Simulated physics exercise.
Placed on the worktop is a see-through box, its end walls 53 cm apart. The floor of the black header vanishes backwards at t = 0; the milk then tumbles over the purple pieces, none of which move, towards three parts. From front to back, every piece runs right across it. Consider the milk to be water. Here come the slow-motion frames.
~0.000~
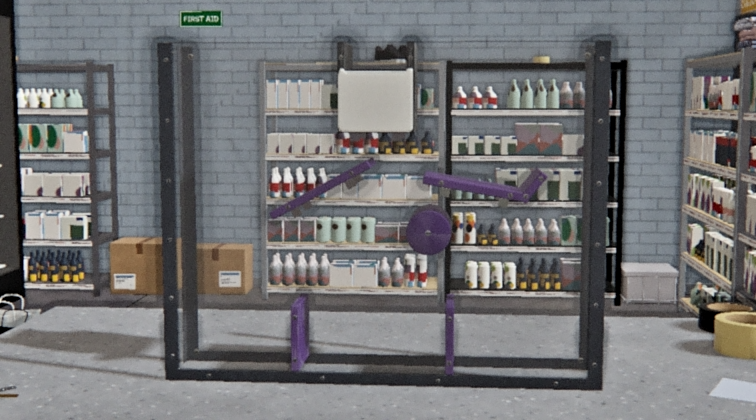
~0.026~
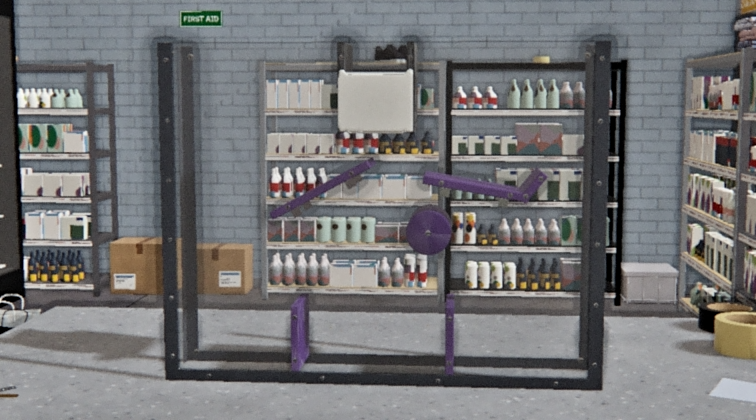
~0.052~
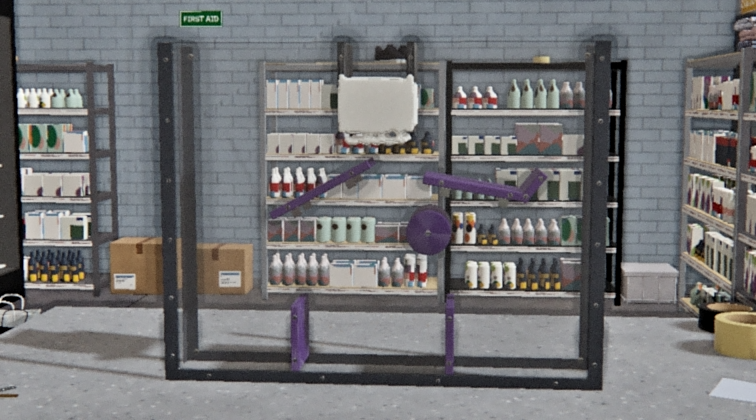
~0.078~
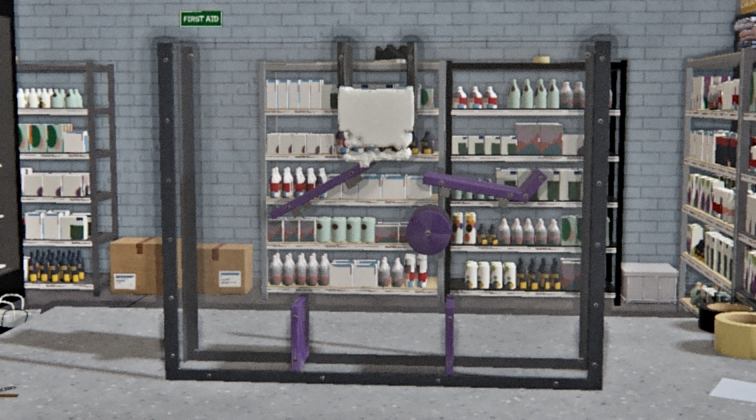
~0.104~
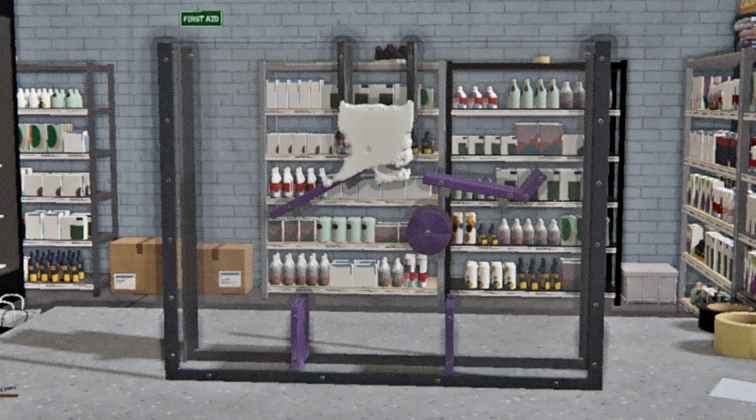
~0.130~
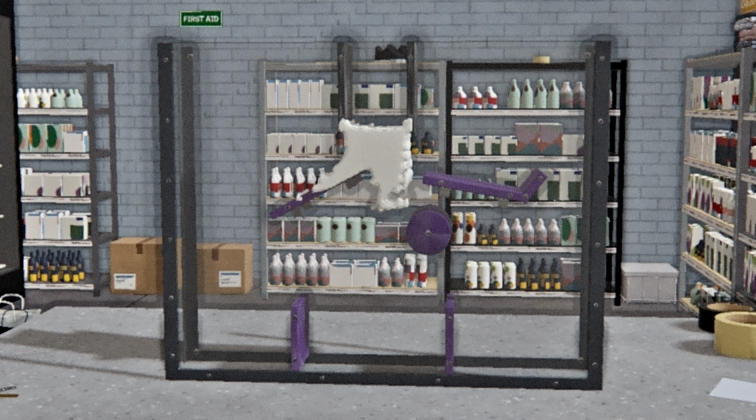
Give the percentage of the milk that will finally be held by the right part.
Close to 10 per cent.
By 0.24 s the parts hold 0, 42 and 0 per cent, with 58 still above them.
By 0.39 s the parts hold 21, 41 and 1 per cent, with 37 still above them.
By 0.76 s the parts hold 29, 61 and 10 per cent, with 1 still above them.
At rest it is 29 per cent left, 61 middle, 10 right.
